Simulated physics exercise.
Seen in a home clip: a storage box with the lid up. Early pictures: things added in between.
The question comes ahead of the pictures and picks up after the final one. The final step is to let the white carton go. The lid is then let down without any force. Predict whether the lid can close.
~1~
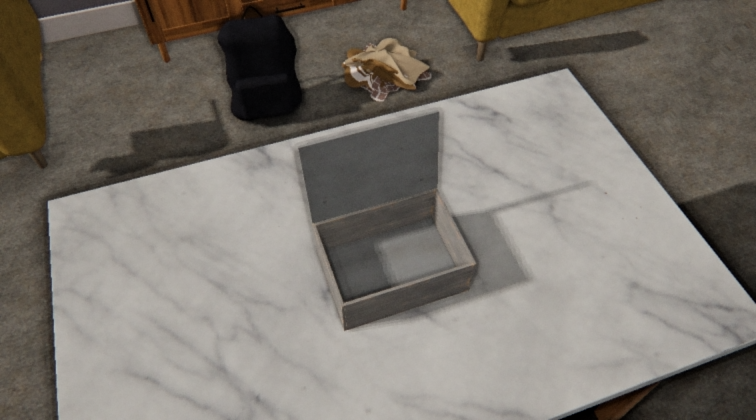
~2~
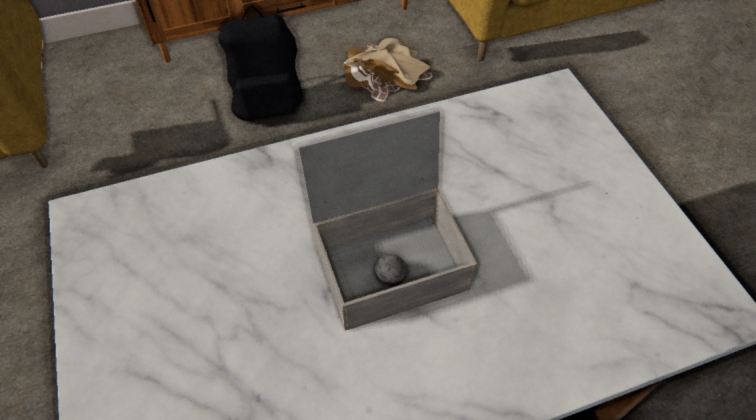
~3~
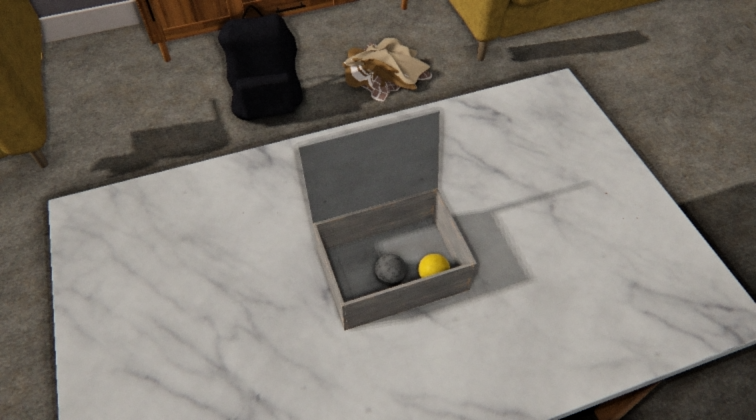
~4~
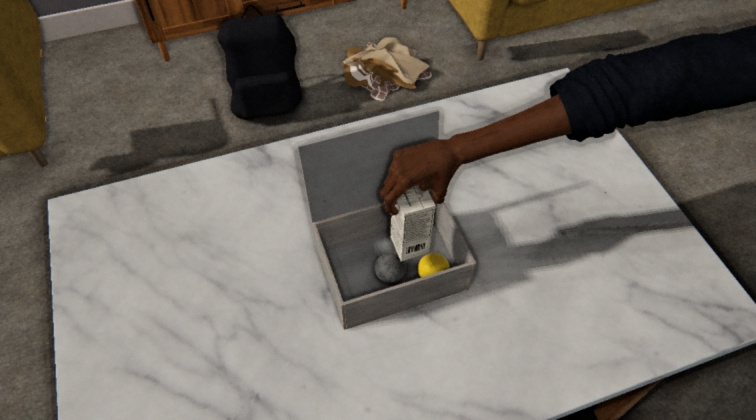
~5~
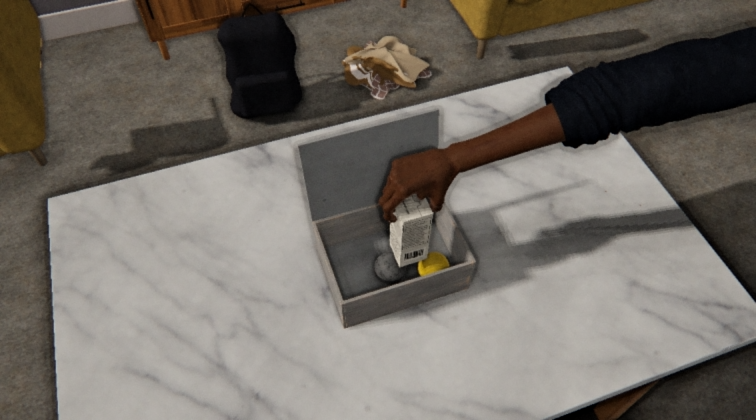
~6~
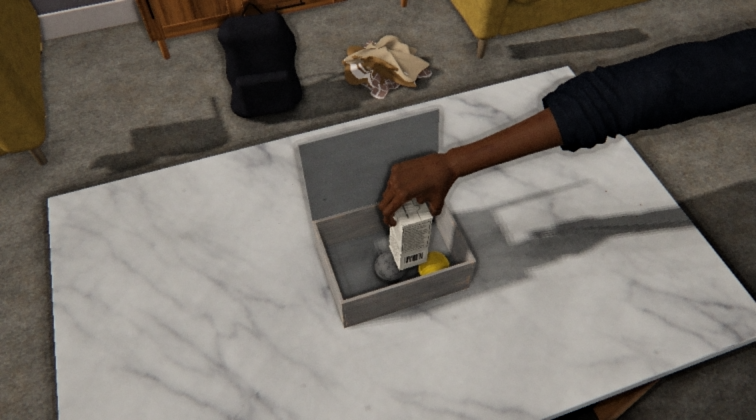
Prediction: The lid closes.
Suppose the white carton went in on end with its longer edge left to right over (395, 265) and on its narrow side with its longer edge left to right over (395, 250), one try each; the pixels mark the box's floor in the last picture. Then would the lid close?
Case one: Lid goes down; case two: Lid goes down.
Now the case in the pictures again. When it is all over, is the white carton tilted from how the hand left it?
After all that, it finishes out of line.
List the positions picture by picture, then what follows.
The last thing is not in view yet, in the first frame.
The last thing is not in view yet; grey ball (391, 271), in the second frame.
The last thing is not in view yet; grey ball (391, 270), in the third frame.
On its way; white carton (412, 222); grey ball (390, 270), in the fourth frame.
On its way; white carton (410, 229); grey ball (390, 269), in the fifth frame.
Put in, still held; white carton (410, 233); grey ball (390, 268), in the sixth frame.
Then, 0.50 s on from there, white carton turned 74° from how it was put near (403, 248); grey ball shifted about its own width.
Then, 1.30 s on from there, lid 78° above the rim; white carton on its side near (409, 255); grey ball shifted about its own width; yellow lemon shifted a little.
Then, 2.00 s on from there, lid 23° above the rim; white carton on its side near (409, 255); grey ball shifted about its own width; yellow lemon shifted a little.
In the end, lid shut; toppled in the box, white carton; moved from the start, grey ball; yellow lemon unmoved. At the end, from the last picture's camera, white carton near (409, 255).
